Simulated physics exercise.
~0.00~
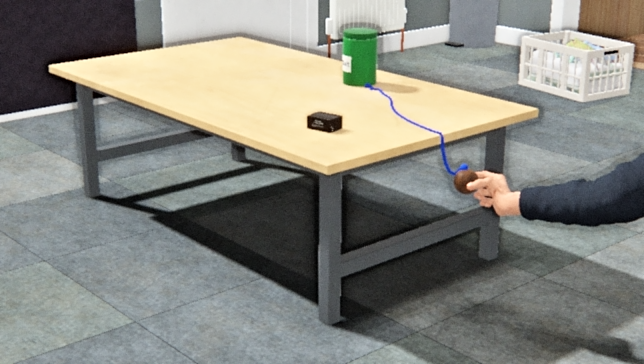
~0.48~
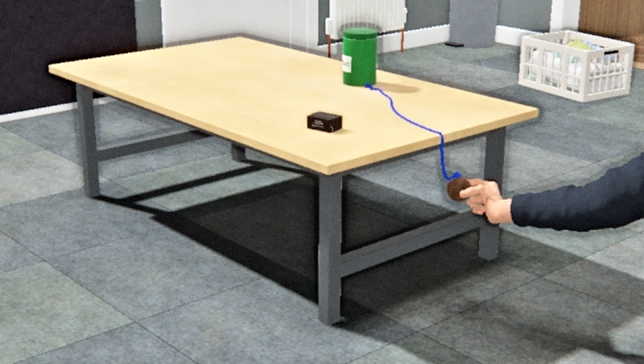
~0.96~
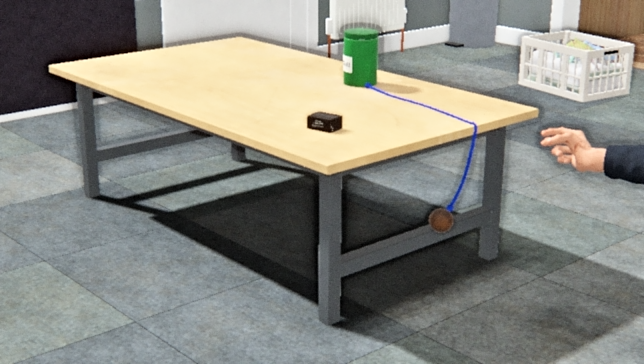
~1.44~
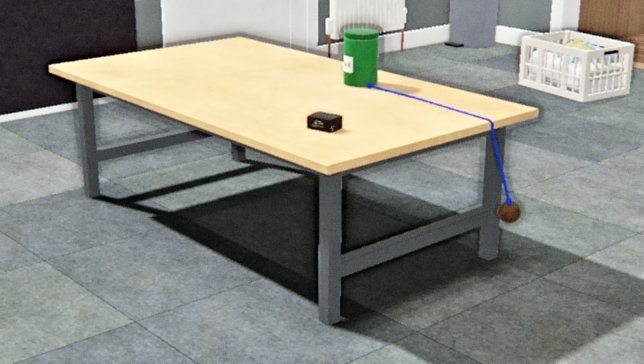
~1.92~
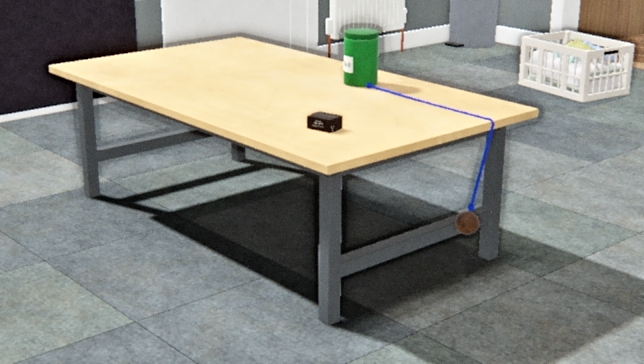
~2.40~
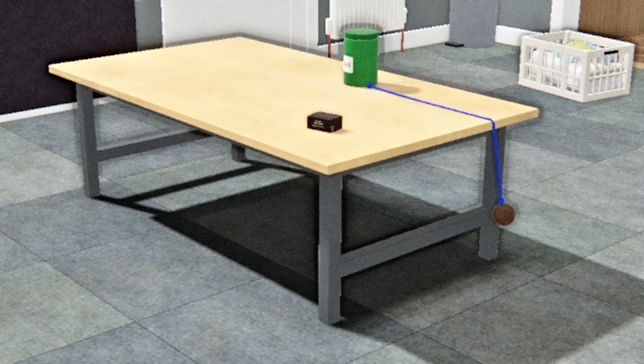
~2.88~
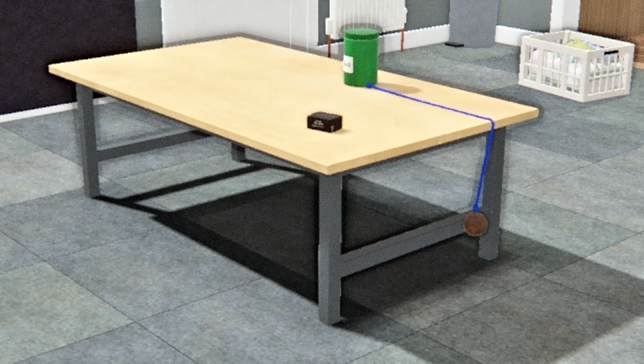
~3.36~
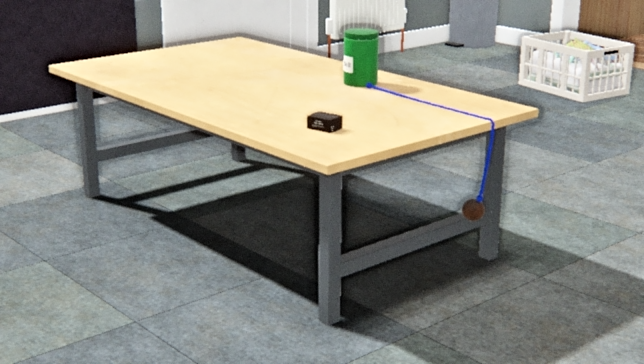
To begin with, a hand holds a brown ball beside the right end of a wooden-topped table, and a blue cord runs from it across the tabletop to a green canister, with a small black box nearby. The hand shifts the ball slightly left and down, then lets go and draws back out of view. The ball drops a little and hangs below the edge on the taut cord. It swings right, then left, and keeps swaying back and forth in smaller arcs. Finally it still hangs above the floor, while the canister and box remain unmoved on top.
